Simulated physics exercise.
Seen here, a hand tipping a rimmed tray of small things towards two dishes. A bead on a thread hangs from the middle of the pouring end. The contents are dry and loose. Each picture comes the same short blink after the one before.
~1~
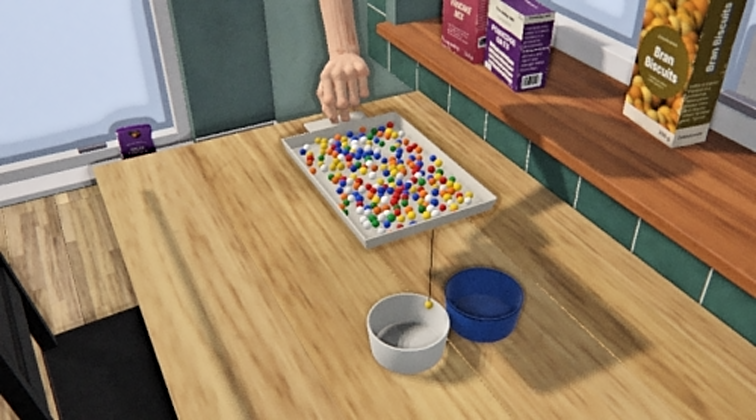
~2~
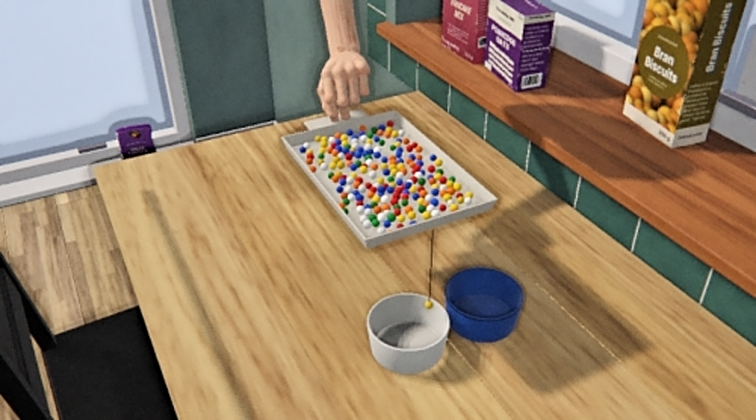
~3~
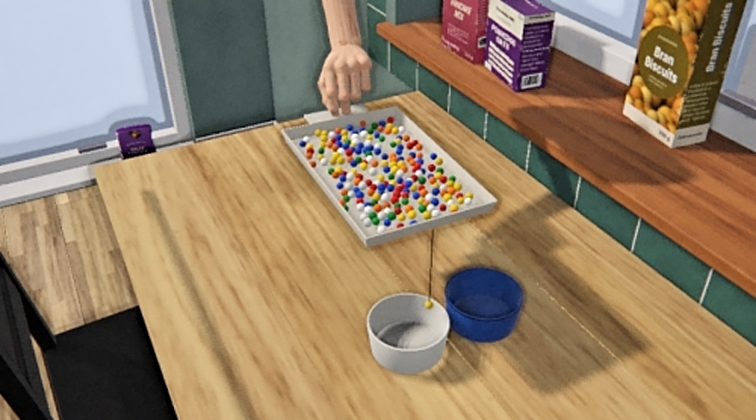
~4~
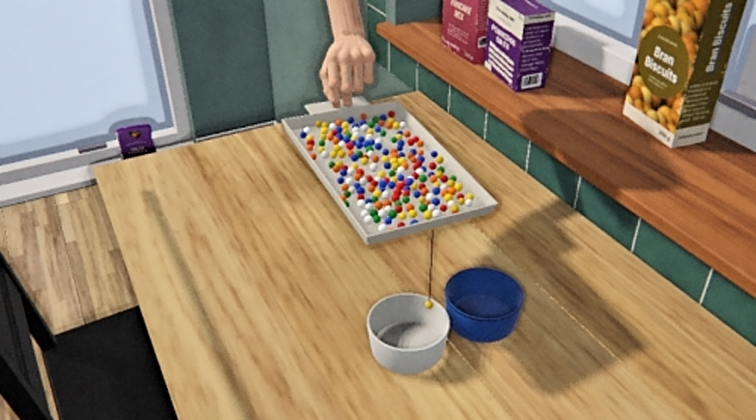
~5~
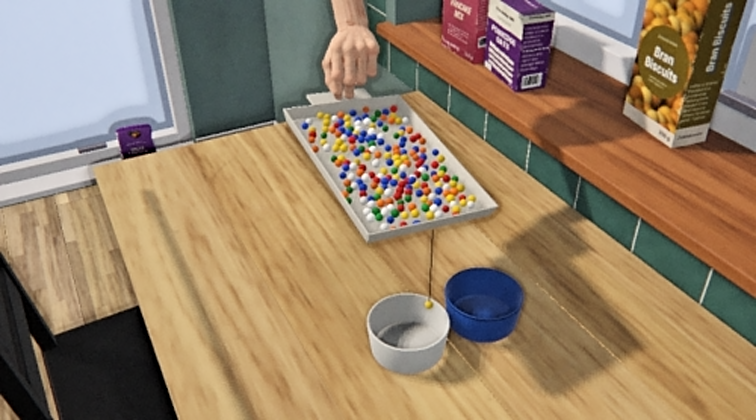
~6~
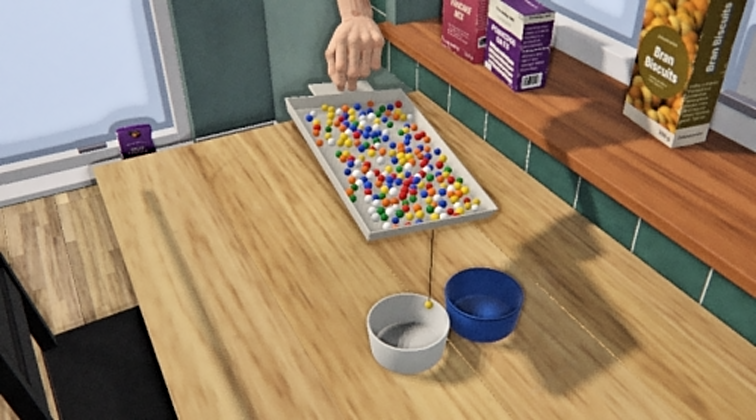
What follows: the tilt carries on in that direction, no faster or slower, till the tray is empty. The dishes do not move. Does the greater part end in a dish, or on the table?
Caught overall: Over half.
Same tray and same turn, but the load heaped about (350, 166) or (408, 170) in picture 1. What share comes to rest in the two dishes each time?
About 80 and 80 per cent.
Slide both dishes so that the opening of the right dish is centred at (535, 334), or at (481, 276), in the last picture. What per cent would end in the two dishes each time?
Near 10 % and 40 %.
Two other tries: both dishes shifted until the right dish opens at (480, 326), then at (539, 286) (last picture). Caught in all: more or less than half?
First not half, then the larger part.
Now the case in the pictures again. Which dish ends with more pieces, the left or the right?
That is the right one.
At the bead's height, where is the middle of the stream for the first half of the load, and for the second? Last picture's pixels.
First near (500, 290), later near (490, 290).
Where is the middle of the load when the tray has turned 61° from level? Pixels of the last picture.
Close to (463, 195).
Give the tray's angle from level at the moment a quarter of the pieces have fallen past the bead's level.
Near 75 degrees.
Soon, tray tipped steeply; most on the tray; a stray few in the right dish; a small part in the air.
A while on, tray tipped past a quarter turn; a stray few on the tray; most in the right dish; a small part outside both; a stray few in the air.
Towards the end, tray tipped past a quarter turn; most in the right dish; a small part outside both.
Finally, tray tipped past a quarter turn; none in the left dish; most in the right dish; a small part outside both.
